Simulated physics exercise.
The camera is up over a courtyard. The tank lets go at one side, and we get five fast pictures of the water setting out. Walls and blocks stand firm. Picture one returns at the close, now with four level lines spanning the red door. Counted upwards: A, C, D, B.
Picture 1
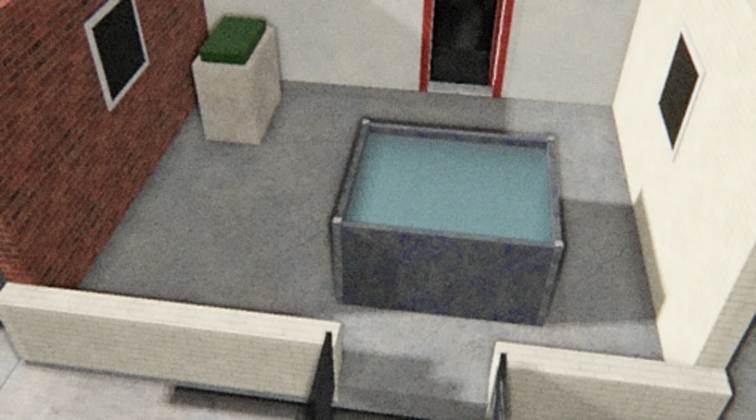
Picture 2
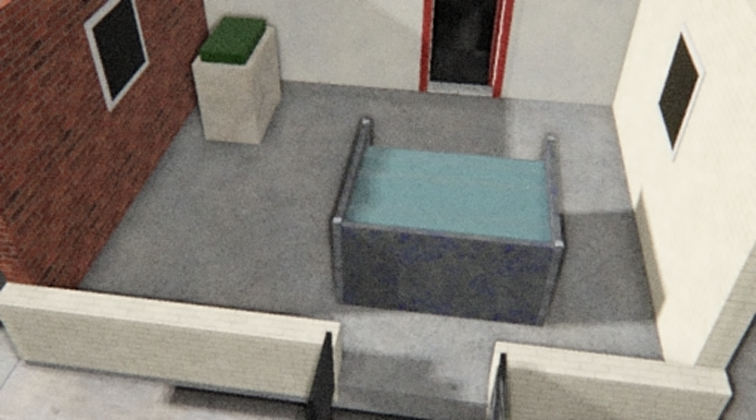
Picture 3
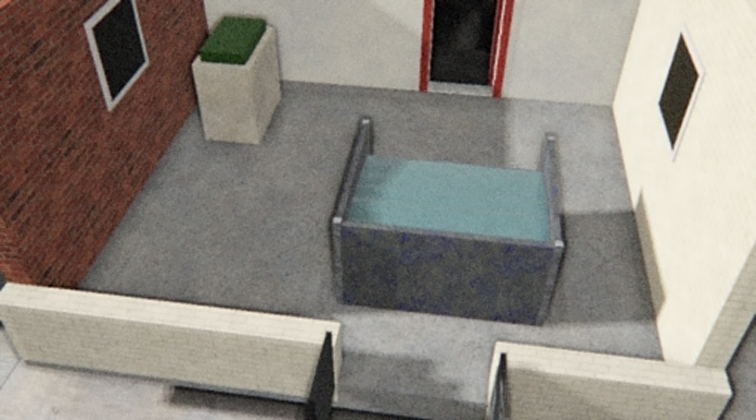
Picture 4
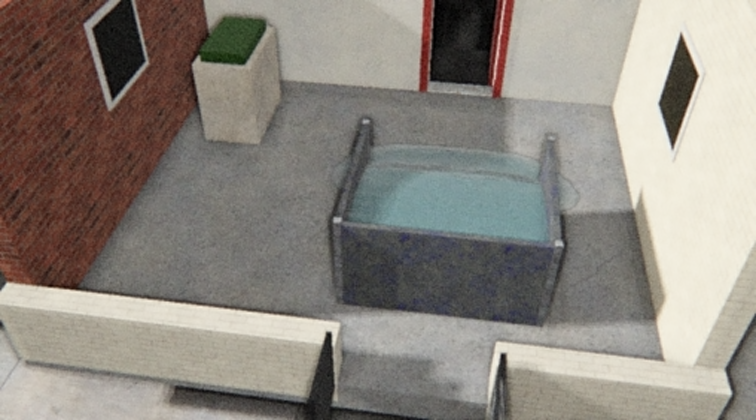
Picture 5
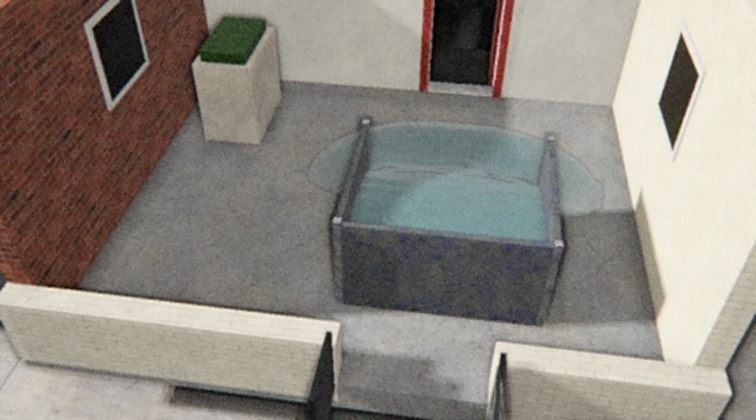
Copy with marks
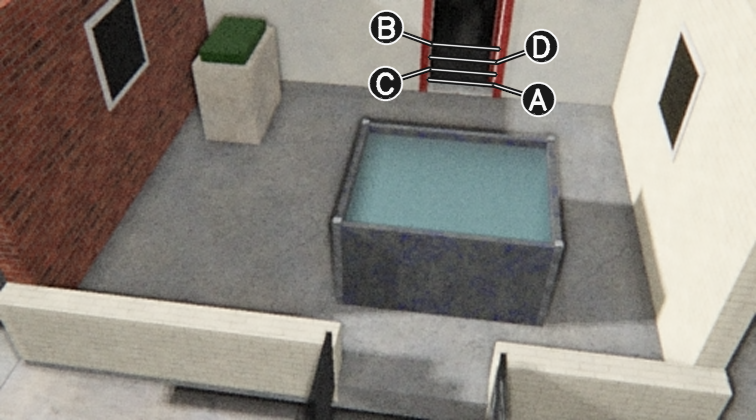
The video shows a square tank of water in a walled courtyard with a red-framed doorway. The tank's back wall disappears, and water flows out through the open side, spreading in a thin, rounded sheet across the grey ground.
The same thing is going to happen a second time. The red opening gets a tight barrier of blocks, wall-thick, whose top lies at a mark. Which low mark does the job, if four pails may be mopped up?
The answer is mark D.
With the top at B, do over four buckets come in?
No.
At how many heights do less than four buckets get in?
Two of the four.
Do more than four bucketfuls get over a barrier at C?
Yes, it does.
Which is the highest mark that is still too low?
C it is.
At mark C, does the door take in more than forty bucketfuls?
No.
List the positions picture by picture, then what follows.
The first picture shows water in the tank at rest, its middle at (451, 185); foot of the red doorway at (460, 94); open gate at (418, 328).
In the second picture, water covers 2 % of the ground, its front hidden from here.
In the third picture, water covers 6 % of the ground, its front hidden from here.
In the fourth picture, water covers 12 % of the ground, its front hidden from here.
The fifth picture shows front seen at (398, 125), 20 % of the ground wet.
On the marked copy, A at (461, 82); B at (464, 46); C at (462, 71); D at (463, 59); from the bottom up A, C, D, B.
For mark A, dozens of bucketfuls pour in.
For mark B, nothing gets over.
For mark C, about 13 bucketfuls get in.
For mark D, a bucket or two gets in.
